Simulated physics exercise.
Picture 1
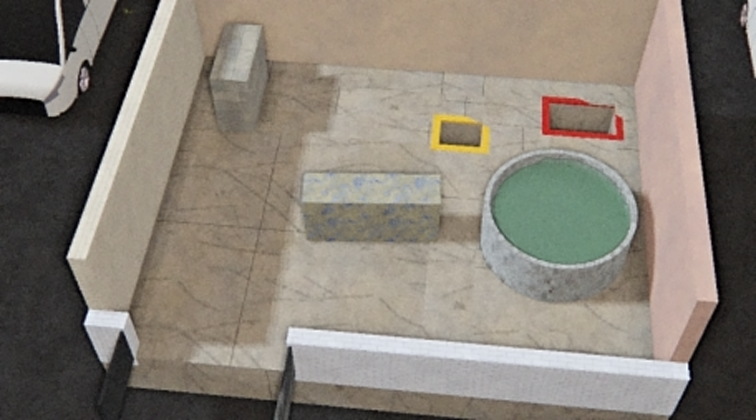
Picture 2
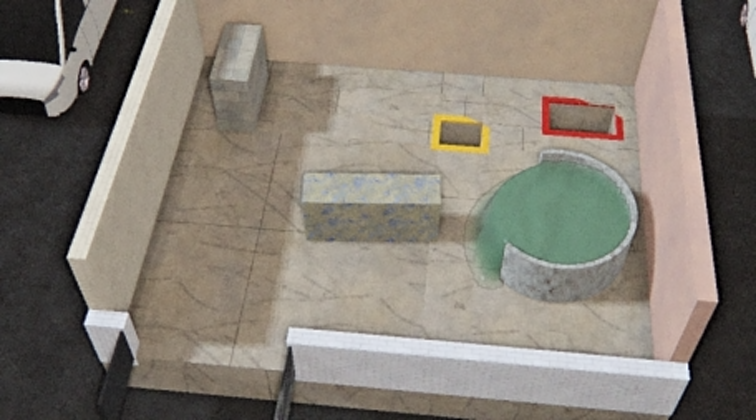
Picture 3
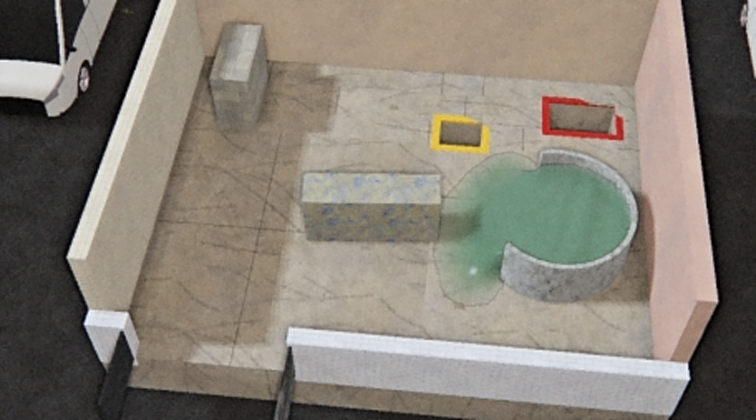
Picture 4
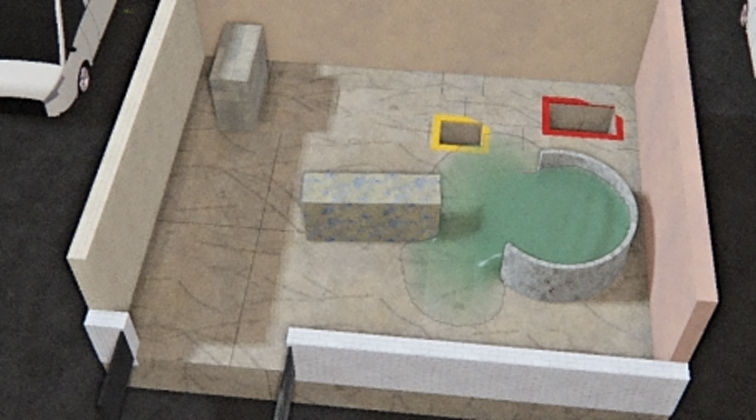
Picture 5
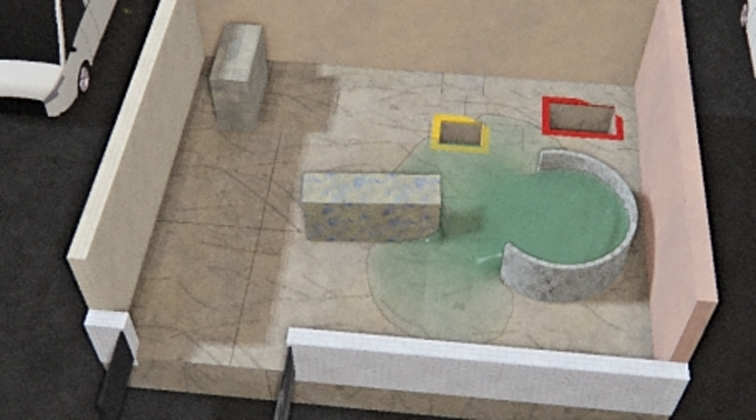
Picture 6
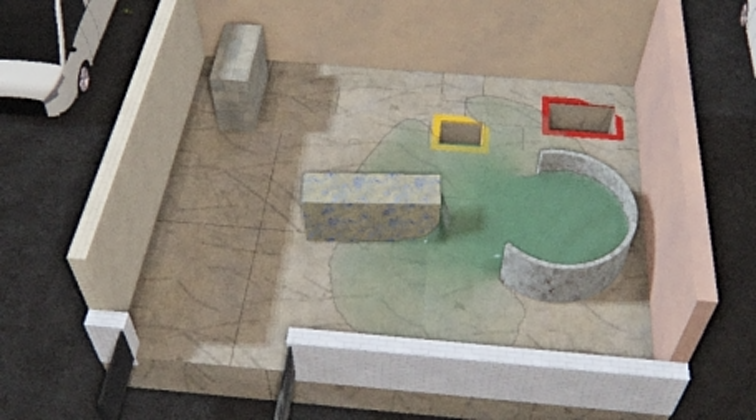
The clip opens on still green water in a round stone tank inside a walled plot. The tank's left side is suddenly open, and water pours out through the gap across the floor. The green sheet spreads widely leftward, passing around the speckled block and reaching the yellow-edged opening.
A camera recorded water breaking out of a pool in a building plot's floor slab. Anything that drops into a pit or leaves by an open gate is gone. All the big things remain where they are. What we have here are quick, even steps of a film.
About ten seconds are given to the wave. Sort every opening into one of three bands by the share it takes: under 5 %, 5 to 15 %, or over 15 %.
The gate takes over 15 %; the yellow pit takes over 15 %; the red pit takes under 5 %.
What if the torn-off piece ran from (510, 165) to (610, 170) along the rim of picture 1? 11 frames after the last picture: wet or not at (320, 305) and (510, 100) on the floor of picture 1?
Waterless, submerged.
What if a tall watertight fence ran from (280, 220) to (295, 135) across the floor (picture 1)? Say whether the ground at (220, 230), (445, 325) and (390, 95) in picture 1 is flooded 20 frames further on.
Result, listed order: Spot 1 kept clear of the flood, spot 2 reached by the flood, spot 3 reached by the flood.
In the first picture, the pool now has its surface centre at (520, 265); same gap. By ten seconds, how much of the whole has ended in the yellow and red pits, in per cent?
The yellow pit gets 12 per cent and the red pit 4 per cent.
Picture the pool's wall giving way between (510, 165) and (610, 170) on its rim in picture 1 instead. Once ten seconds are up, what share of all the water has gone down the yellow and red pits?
Near enough: Yellow 12 percent, red 55 percent.
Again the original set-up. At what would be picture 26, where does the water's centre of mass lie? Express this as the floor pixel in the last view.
Close to (342, 195).
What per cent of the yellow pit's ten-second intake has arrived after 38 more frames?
Close to 85 percent.
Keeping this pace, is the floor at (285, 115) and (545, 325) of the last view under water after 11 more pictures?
As listed: Swamped; unwetted.
A moment on, water covers 55 % of the floor; the gate 0 %, the yellow pit 5 %, the red pit 0 %.
Next, water covers 70 % of the floor; the gate 2 %, the yellow pit 9 %, the red pit 0 %.
Then, water covers 75 % of the floor; the gate 6 %, the yellow pit 13 %, the red pit 1 %.
Later, water covers 85 % of the floor; the gate 12 %, the yellow pit 16 %, the red pit 1 %.
In the end, water covers 90 % of the floor; the gate 25 %, the yellow pit 18 %, the red pit 2 %.
